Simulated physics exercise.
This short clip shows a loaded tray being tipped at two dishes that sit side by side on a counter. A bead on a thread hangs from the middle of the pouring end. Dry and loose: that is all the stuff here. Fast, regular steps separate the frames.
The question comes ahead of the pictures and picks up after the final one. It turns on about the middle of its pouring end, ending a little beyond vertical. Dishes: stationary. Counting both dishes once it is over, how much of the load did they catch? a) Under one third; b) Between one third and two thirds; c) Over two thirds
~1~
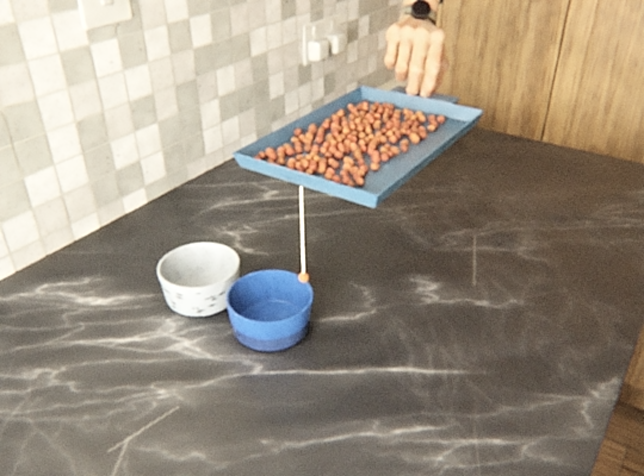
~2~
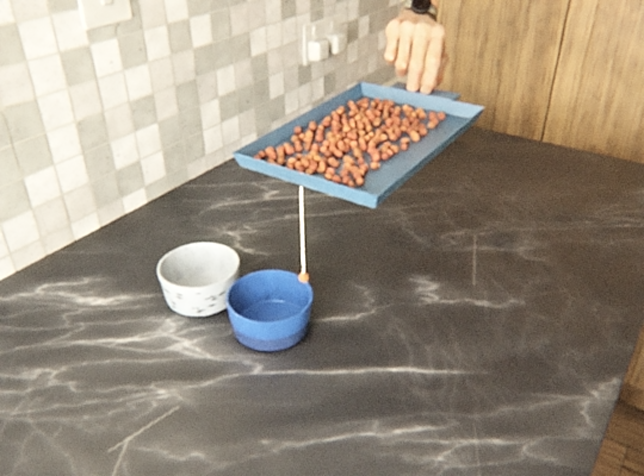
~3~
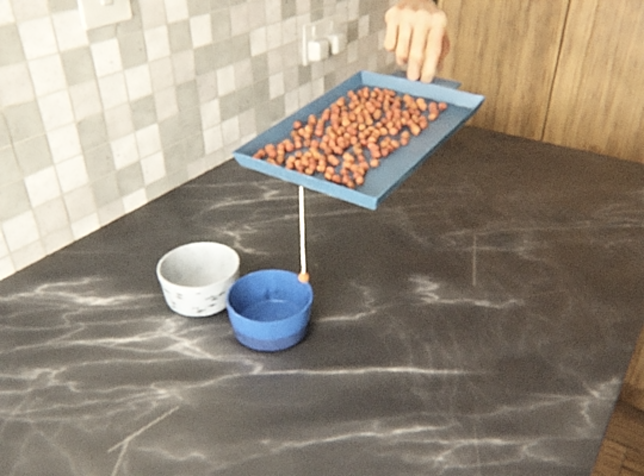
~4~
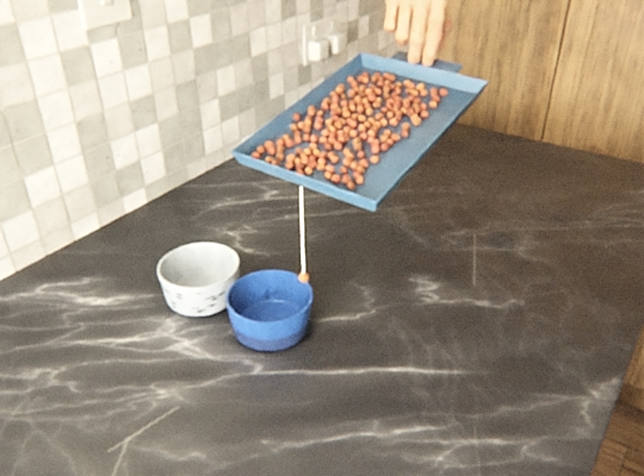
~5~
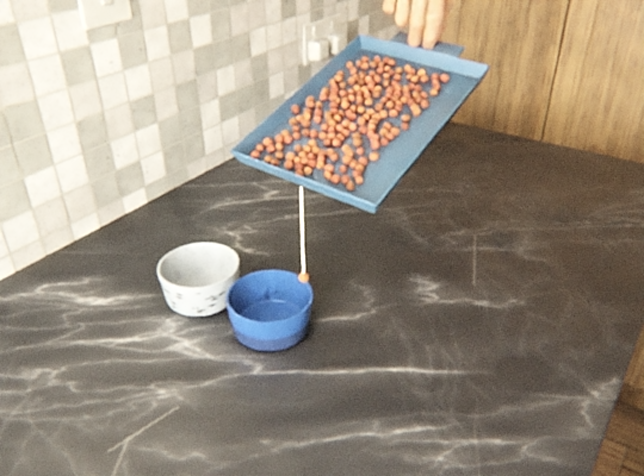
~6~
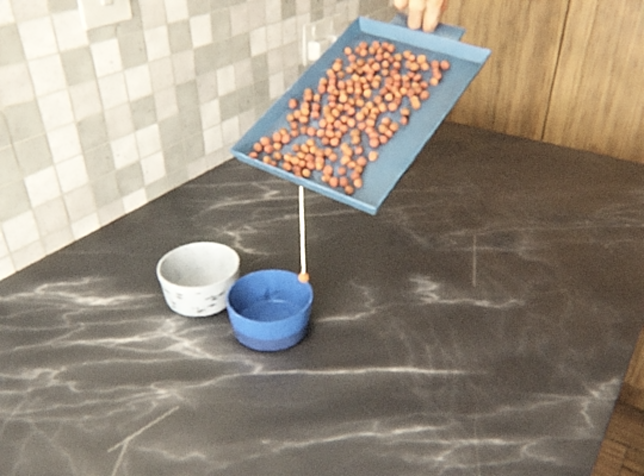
Under one third.
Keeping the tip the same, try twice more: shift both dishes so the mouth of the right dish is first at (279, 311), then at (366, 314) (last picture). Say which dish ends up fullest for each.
Placement one gives the one at right, placement two gives the one at right.
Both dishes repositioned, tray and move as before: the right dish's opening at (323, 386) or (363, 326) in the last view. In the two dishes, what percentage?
The first gives 20 %, the second 70 %.
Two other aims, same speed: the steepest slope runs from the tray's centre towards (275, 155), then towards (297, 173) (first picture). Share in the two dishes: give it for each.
For the first it's near 50 %, for the second near 70 %.
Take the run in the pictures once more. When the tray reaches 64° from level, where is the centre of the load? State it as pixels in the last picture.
Somewhere about pixel (338, 189).
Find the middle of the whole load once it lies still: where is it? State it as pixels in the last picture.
Around (328, 371), give or take.
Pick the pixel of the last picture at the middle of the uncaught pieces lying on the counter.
At about (334, 381).
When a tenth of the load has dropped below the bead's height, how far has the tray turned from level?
It's turned some 70 degrees by then.
Shortly afterwards, tray tipped steeply; the bulk on the tray; near a quarter in the air.
Next, tray tipped past a quarter turn; a little on the tray; a little in the right dish; near two thirds outside both; near a quarter in the air.
Some moments later, tray tipped past a quarter turn; a little in the right dish; the bulk outside both.
In the end, tray tipped past a quarter turn; a little in the right dish; none at all in the left dish; the bulk outside both.
